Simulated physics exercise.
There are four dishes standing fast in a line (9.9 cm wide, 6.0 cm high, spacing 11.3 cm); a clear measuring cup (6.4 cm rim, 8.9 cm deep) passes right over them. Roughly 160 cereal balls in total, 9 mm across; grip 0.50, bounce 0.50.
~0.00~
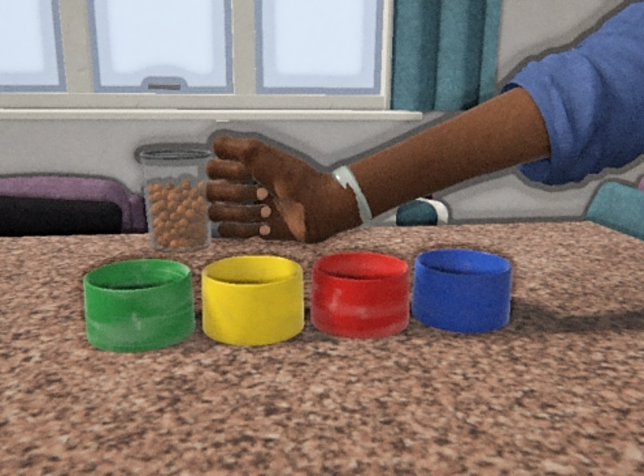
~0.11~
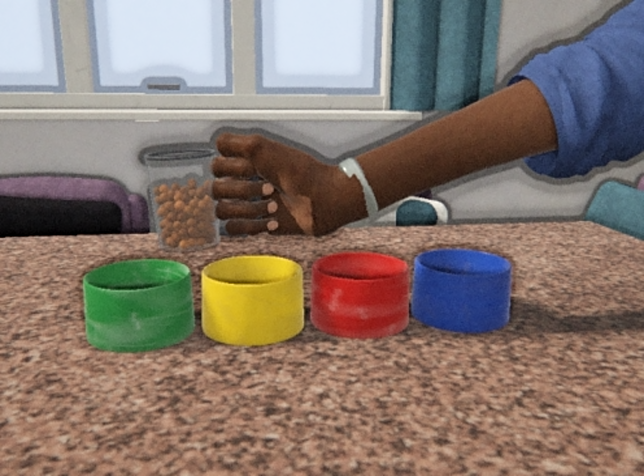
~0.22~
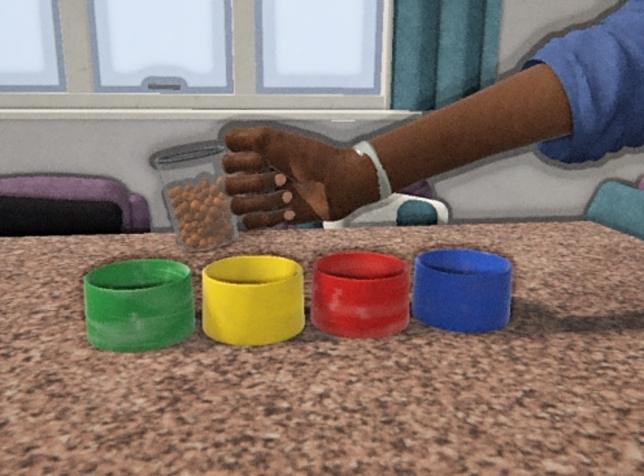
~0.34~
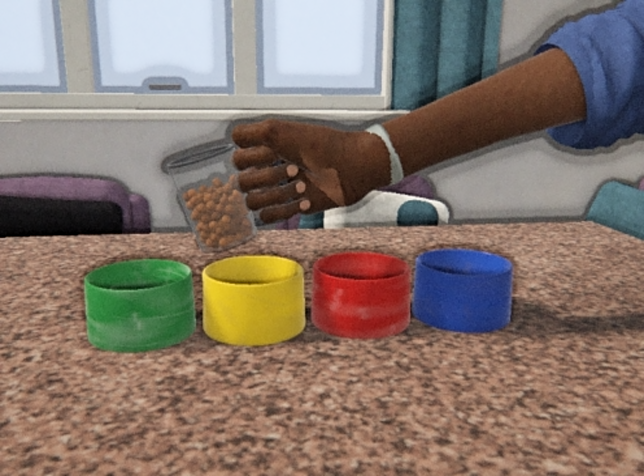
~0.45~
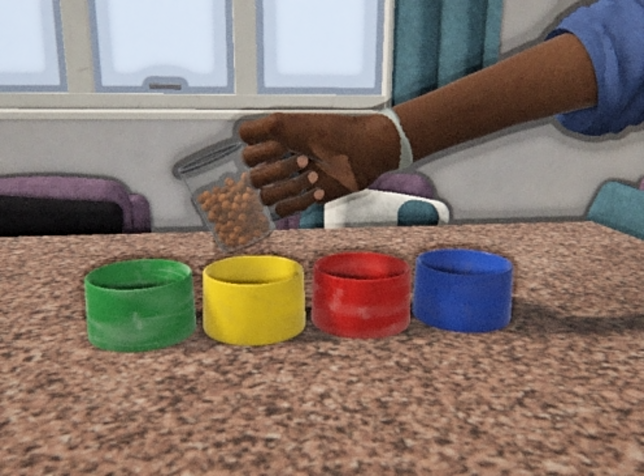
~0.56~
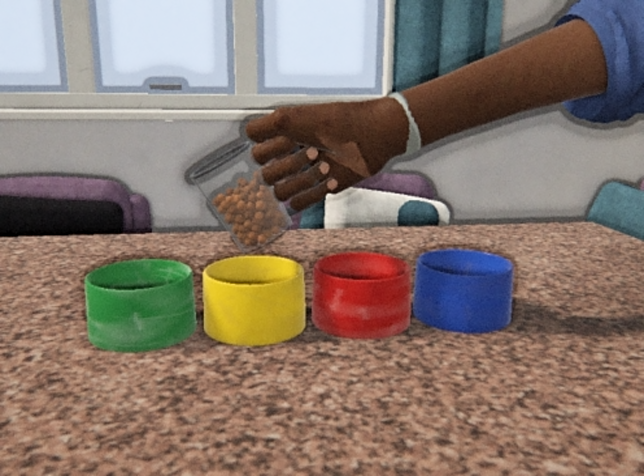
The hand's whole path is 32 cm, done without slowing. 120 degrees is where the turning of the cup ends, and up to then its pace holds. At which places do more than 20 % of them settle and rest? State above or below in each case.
In each case: Red dish above, blue dish below, green dish below, yellow dish below, counter below.
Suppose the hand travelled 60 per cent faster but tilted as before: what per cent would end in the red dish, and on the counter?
In that case: Red 0, and counter 0.
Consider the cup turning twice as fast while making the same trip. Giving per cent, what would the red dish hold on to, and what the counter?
In that case you'd see red at 0 and the counter at 10.
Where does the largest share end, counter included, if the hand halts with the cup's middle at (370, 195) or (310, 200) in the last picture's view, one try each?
Red, then yellow.
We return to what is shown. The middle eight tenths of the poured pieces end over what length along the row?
Close to 7 centimetres along the dishes.
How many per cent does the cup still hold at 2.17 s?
Around 35 in a hundred.
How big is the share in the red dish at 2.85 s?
Share at that time: Approx. 90 per cent.
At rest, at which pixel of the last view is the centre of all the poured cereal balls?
Estimated resting centre: Around (369, 305).
After 1.53 s, tilt 87 degrees; cup holds 100 %.
After 2.17 s, tilt 120 degrees; cup holds 35 %, red 65 %.
After 2.85 s, tilt 120 degrees; cup holds 0 %, red 90 %.
By 3.2 s all is still; red 90 %, blue 5 %, green 0 %, yellow 0 %, counter 10 %.
